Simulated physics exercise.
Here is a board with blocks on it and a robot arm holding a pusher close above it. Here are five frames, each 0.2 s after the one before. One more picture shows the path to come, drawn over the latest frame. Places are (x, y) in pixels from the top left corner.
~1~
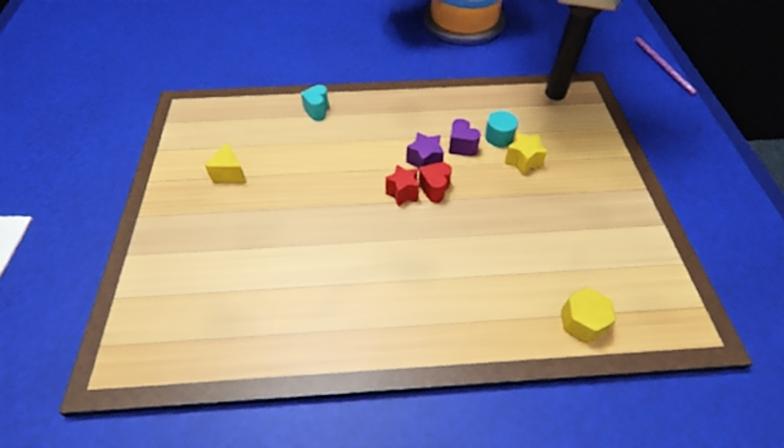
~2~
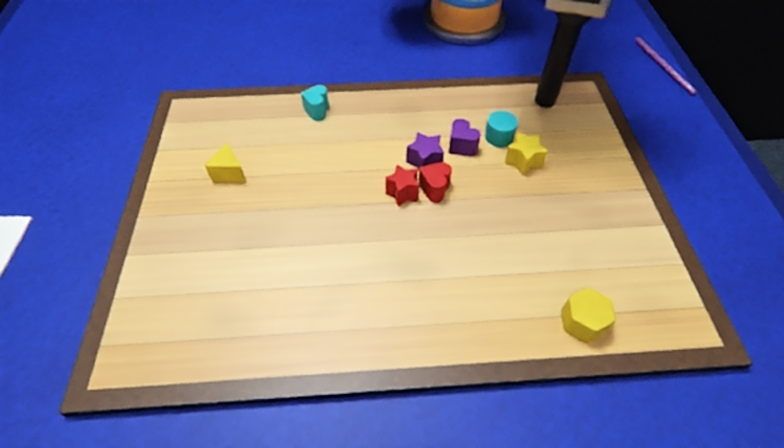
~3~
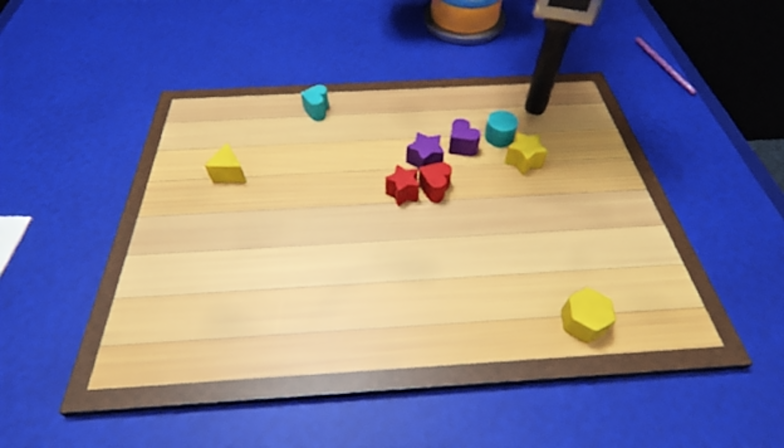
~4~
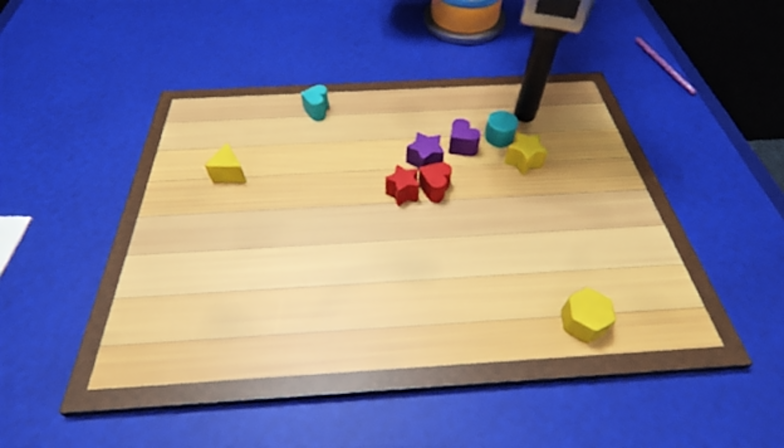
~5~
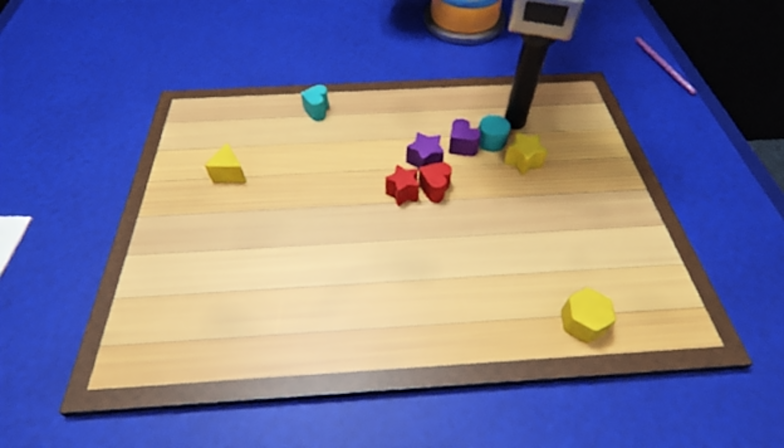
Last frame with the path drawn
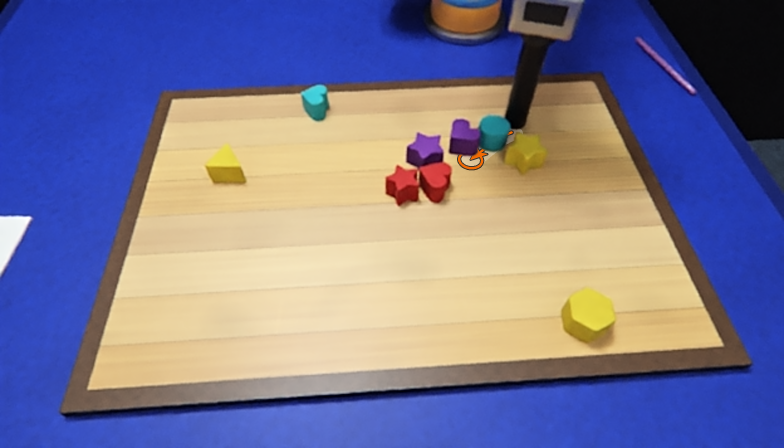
A black pusher moves down and left over the board, nudging the turquoise block slightly left.
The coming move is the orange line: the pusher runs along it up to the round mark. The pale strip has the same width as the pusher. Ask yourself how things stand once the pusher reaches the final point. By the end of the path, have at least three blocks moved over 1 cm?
Yes, I think so.
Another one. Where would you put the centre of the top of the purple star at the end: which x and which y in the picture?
It sits at (407, 147).
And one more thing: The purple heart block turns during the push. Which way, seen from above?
Top view: Clockwise.
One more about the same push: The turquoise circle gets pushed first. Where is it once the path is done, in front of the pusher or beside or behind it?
Ahead of the pusher.
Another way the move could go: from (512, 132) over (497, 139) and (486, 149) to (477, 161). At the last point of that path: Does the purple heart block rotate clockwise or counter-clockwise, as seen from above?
Turns clockwise.
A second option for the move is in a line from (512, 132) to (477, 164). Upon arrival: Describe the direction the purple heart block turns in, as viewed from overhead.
It turns clockwise.
The line goes from (512, 132) by way of (490, 144) to (471, 160).
The first path, step by step. Halfway along, pusher at (491, 136); purple star at (421, 145), turned 20° anticlockwise; purple heart block at (446, 134), turned 50° clockwise; turquoise circle at (472, 139).
At the end, pusher at (472, 150); purple star at (407, 147), turned 20° anticlockwise; purple heart block at (431, 134), turned 90° clockwise; turquoise circle at (448, 150); yellow star unmoved.
